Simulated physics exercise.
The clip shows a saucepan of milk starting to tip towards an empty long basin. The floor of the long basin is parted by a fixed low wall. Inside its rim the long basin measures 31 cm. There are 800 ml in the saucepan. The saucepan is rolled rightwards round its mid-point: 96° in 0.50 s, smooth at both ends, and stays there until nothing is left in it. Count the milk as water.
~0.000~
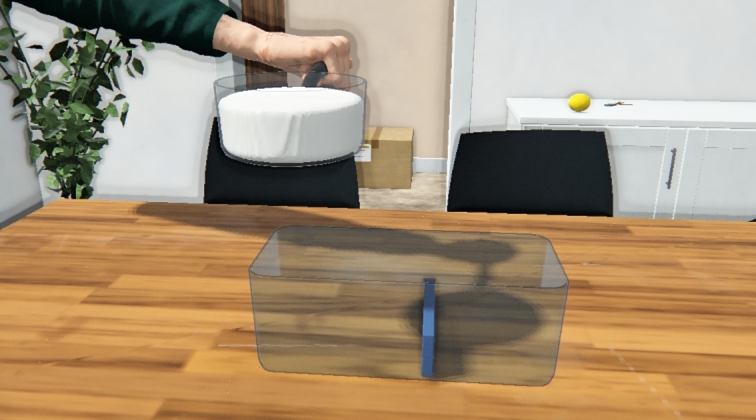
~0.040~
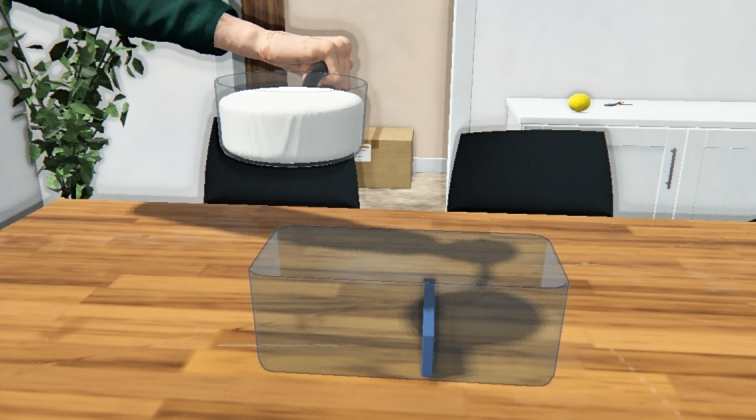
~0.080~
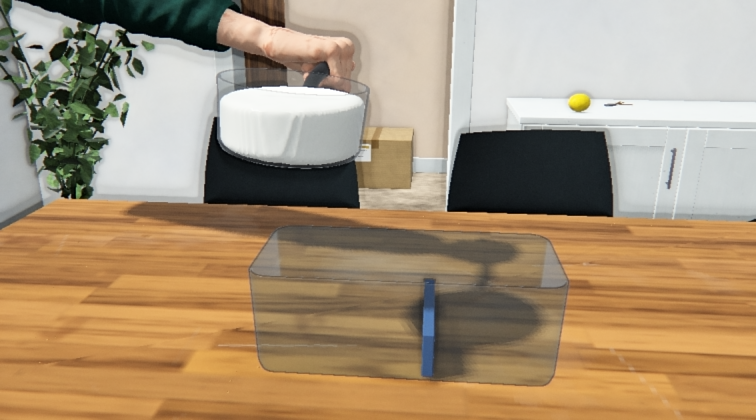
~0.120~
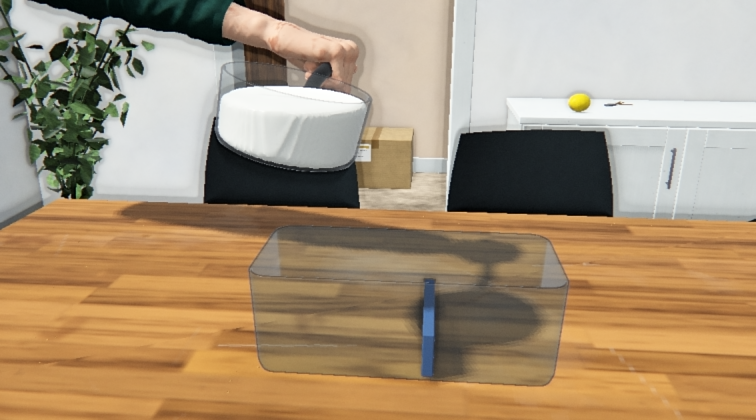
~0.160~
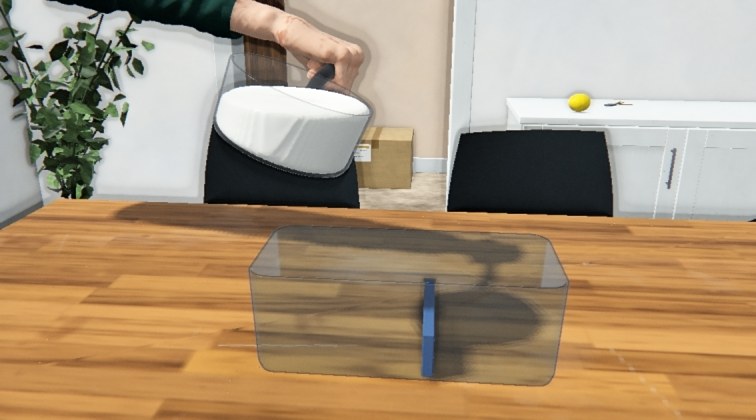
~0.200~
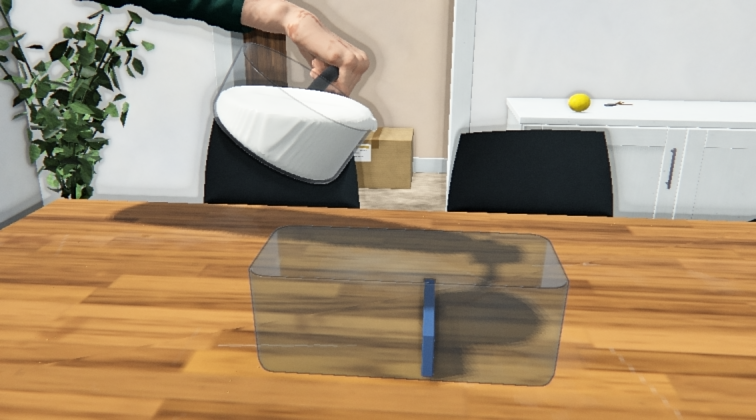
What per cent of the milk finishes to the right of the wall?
About 20 per cent.
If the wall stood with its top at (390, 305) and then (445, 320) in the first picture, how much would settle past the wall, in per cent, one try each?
First 70, then 20 per cent.
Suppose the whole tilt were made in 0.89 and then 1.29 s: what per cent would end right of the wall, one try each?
In turn about 40 and 45 per cent.
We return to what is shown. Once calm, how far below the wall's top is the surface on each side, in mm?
Left about 24 mm, right about 40 mm.
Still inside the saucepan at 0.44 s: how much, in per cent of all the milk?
Near 26 in a hundred.
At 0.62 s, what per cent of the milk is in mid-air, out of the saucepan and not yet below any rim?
Some 7 per cent.
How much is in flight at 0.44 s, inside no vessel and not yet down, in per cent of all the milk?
About 50 per cent.
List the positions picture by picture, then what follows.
It leans 0°; its right rim is at (365, 84); the milk meets the walls at (225, 97) and (363, 99); the long basin's rim runs from (263, 250) to (558, 261); the wall's top is at (429, 306), in the first picture.
It leans 2°; its right rim is at (366, 86); the milk meets the walls at (225, 96) and (363, 100), in the second picture.
It leans 6°; its right rim is at (368, 92); the milk meets the walls at (226, 95) and (365, 102), in the third picture.
It leans 13°; its right rim is at (370, 102); the milk meets the walls at (227, 94) and (367, 105), in the fourth picture.
It leans 22°; its right rim is at (371, 115); the milk meets the walls at (226, 93) and (371, 108), in the fifth picture.
It leans 33°; its right rim is at (370, 130); the milk meets the walls at (223, 90) and (372, 119); 2 per cent is over the edge, in the sixth picture.
By 0.44 s the tilt is 93° and 27 per cent is still to pour, 17 is left of the wall and 6 right of it.
By 0.62 s the tilt is 96° and 8 per cent is still to pour, 67 is left of the wall and 19 right of it.
By 0.80 s the tilt is 96° and 2 per cent is still to pour, 63 is left of the wall and 19 right of it.
By 1.00 s the tilt is 96° and 1 per cent is still to pour, 70 is left of the wall and 20 right of it.
At rest 70 per cent lies left of the wall, 20 right of it and 9 outside.
